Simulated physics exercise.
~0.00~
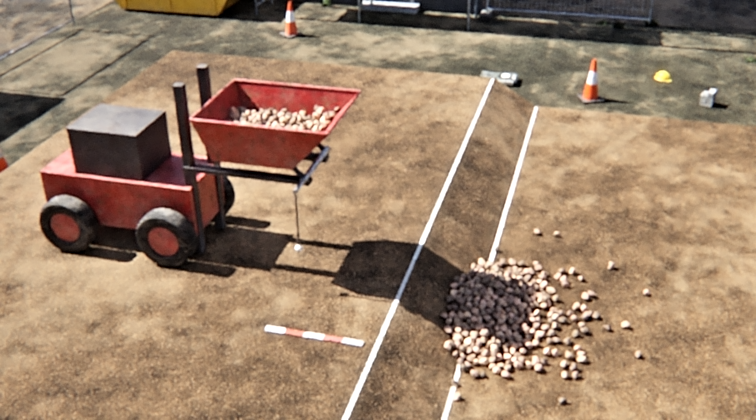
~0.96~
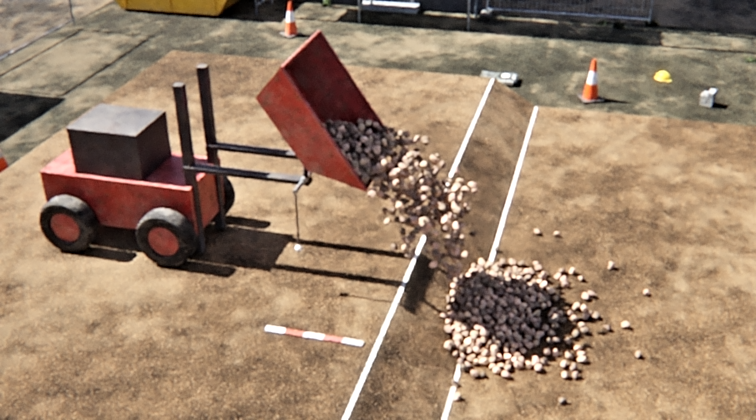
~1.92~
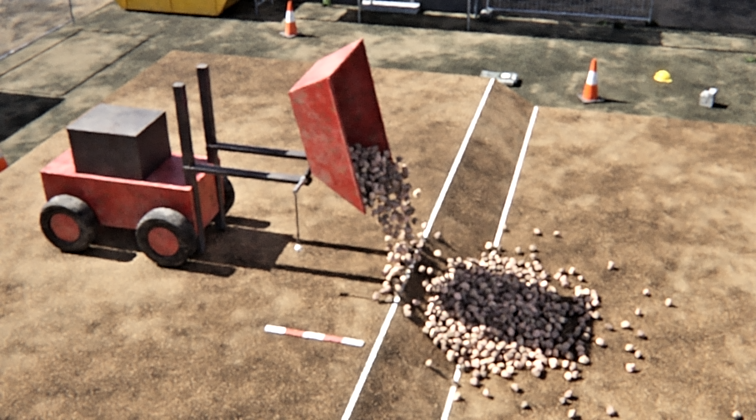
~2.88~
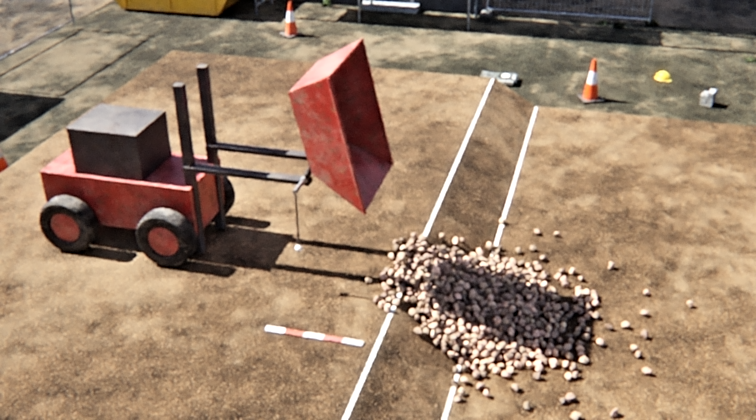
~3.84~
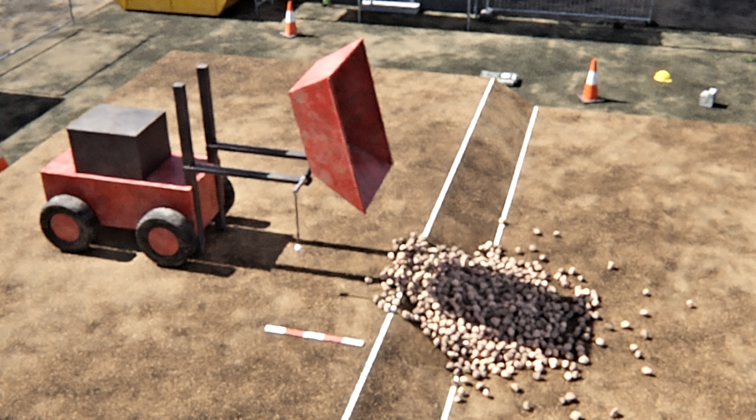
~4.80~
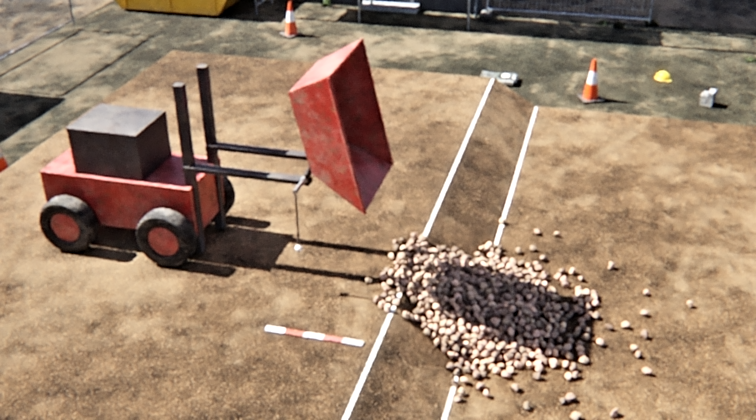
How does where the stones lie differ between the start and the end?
At the start the stones are split between the raised skip on the left and a loose heap on the ground at the right. By the end they all lie on the ground in one bigger heap, so as a whole they are further right and lower down.
